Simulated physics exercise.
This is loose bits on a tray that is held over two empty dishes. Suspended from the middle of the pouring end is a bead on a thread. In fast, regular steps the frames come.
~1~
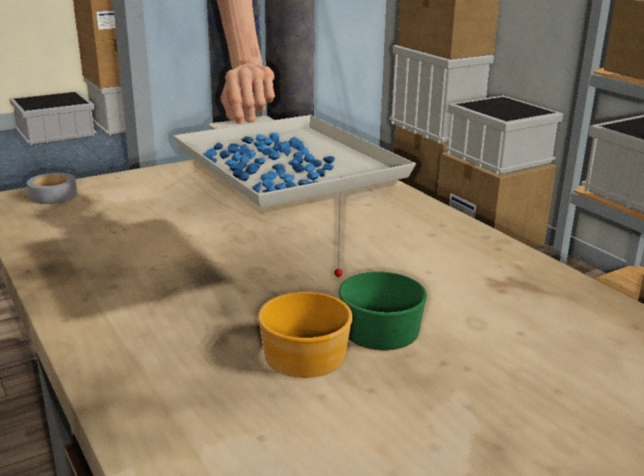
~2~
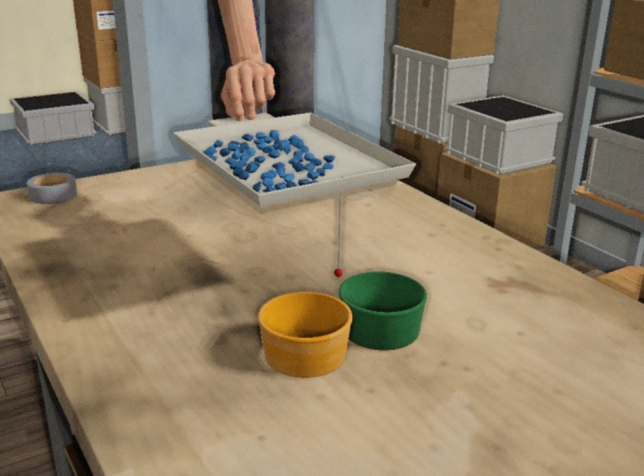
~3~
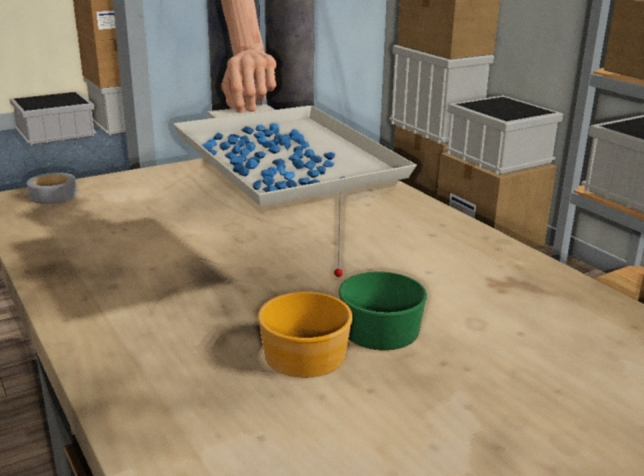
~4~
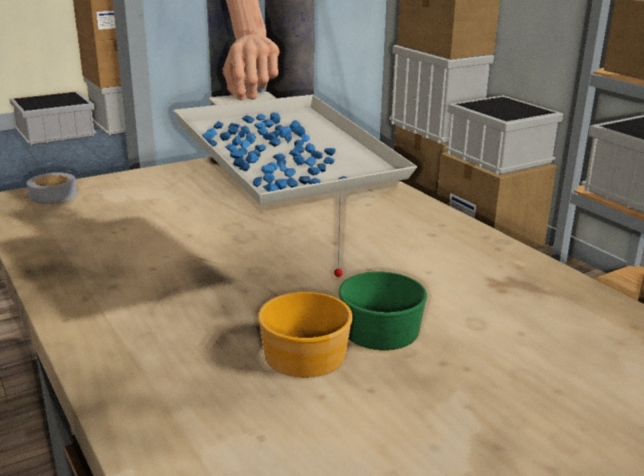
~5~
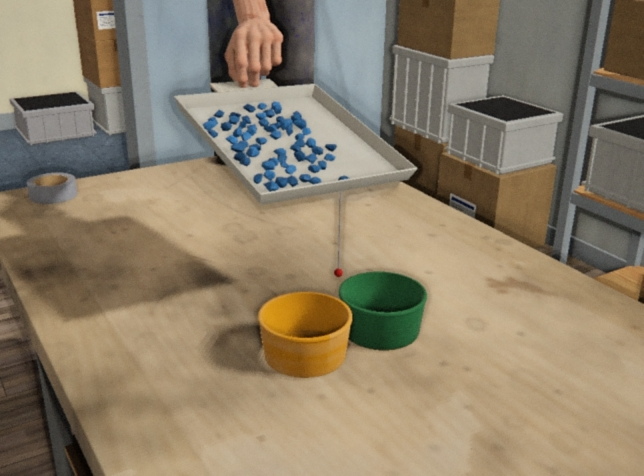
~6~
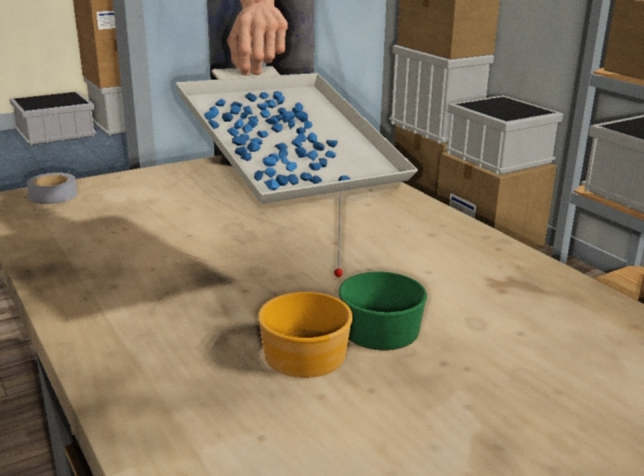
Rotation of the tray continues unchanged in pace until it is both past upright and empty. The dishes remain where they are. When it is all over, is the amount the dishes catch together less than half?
Most of the load will land in the dishes.
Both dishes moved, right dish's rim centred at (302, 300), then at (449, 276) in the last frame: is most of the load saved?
Well, it comes to a lesser portion at first and a greater portion after that.
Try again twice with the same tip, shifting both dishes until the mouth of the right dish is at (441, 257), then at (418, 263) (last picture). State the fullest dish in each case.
In the first try it's the one on the left, and in the second it's the one on the left.
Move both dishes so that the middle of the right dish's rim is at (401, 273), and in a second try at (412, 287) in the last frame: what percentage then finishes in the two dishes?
60, then 90 %.
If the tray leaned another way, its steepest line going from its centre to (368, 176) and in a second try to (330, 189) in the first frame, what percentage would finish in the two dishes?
So it's 20 percent with the first slope and 90 percent with the other.
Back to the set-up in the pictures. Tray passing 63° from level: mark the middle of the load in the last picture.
Somewhere about (338, 179).
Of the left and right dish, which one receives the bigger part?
The one to the right.
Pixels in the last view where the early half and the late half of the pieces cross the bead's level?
At (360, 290) for the first part, then at (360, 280) for the others.
Just after the last frame, tray tipped steeply; the larger part on the tray; about a tenth in the air.
A moment on, tray tipped past a quarter turn; roughly a third on the tray; just a few in the left dish; roughly a quarter in the right dish; about a tenth outside both; roughly a quarter in the air.
Further on, tray tipped past a quarter turn; roughly a quarter in the left dish; roughly half in the right dish; roughly a quarter outside both.
When it is over, tray tipped past a quarter turn; roughly a quarter in the left dish; roughly half in the right dish; roughly a quarter outside both.
